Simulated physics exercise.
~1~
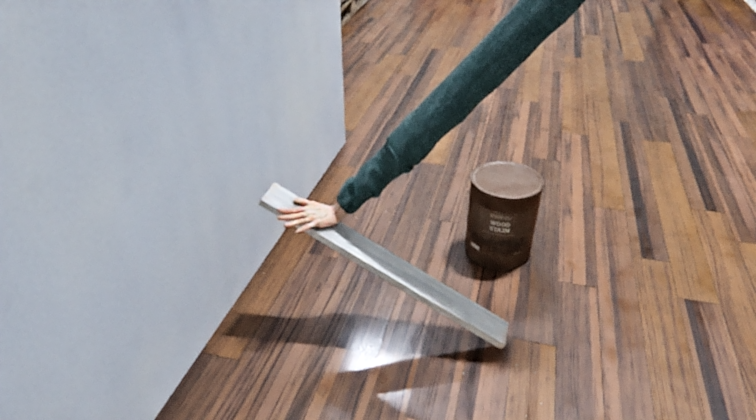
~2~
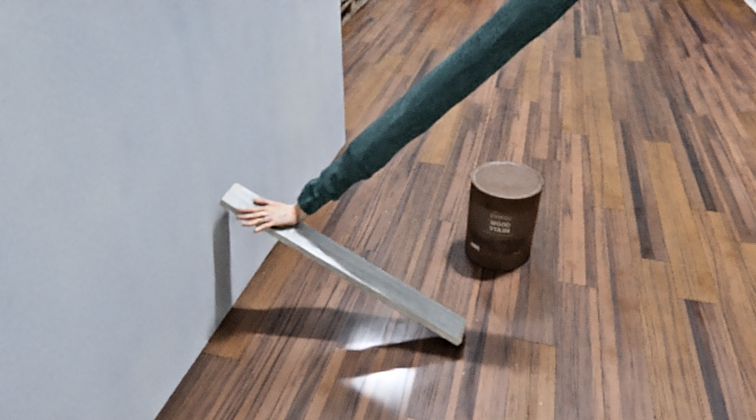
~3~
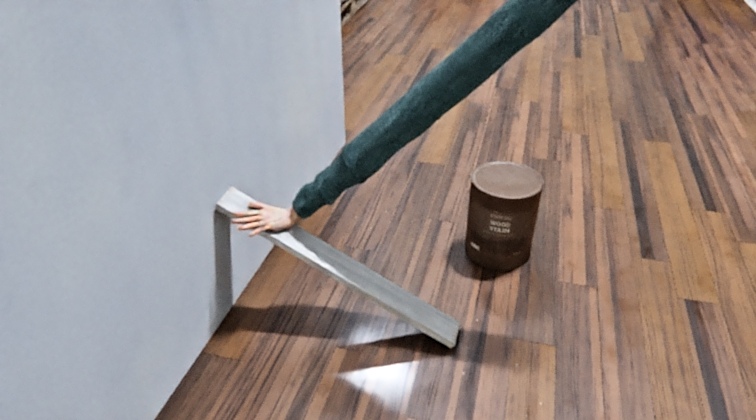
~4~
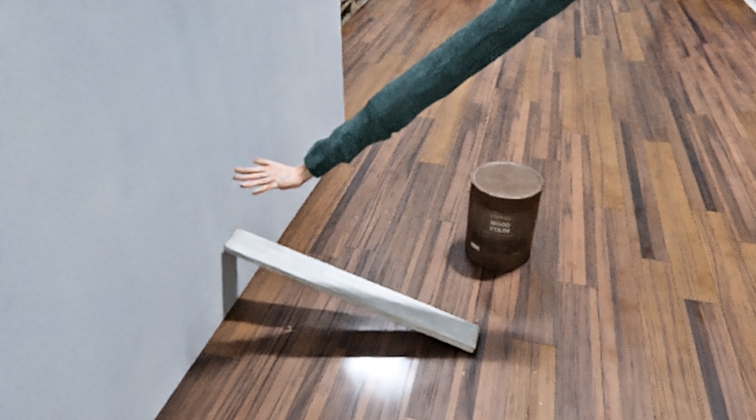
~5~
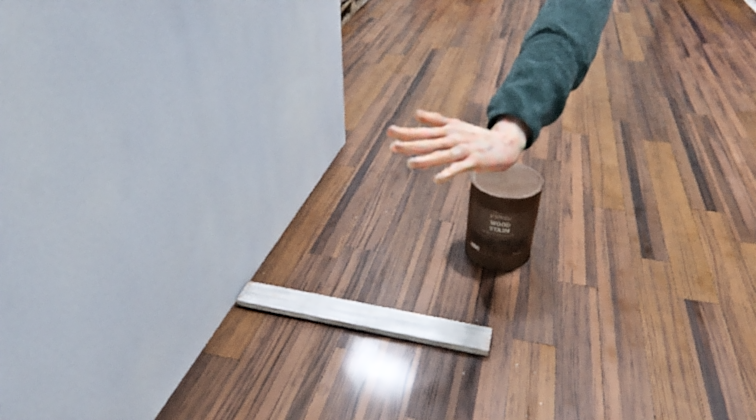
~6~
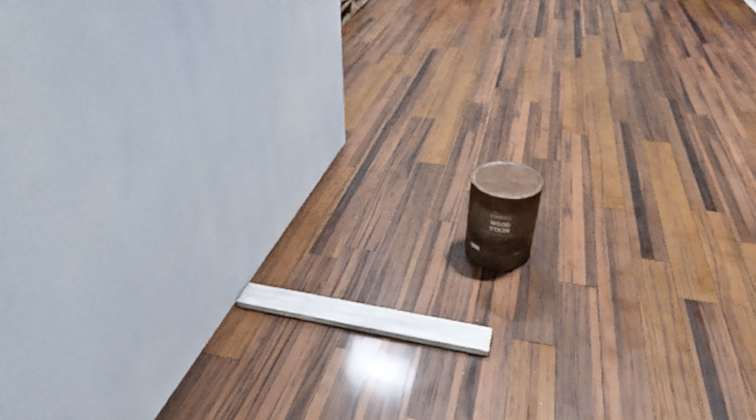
On a wooden floor, a hand leans a plank against a wall, but it slides flat.
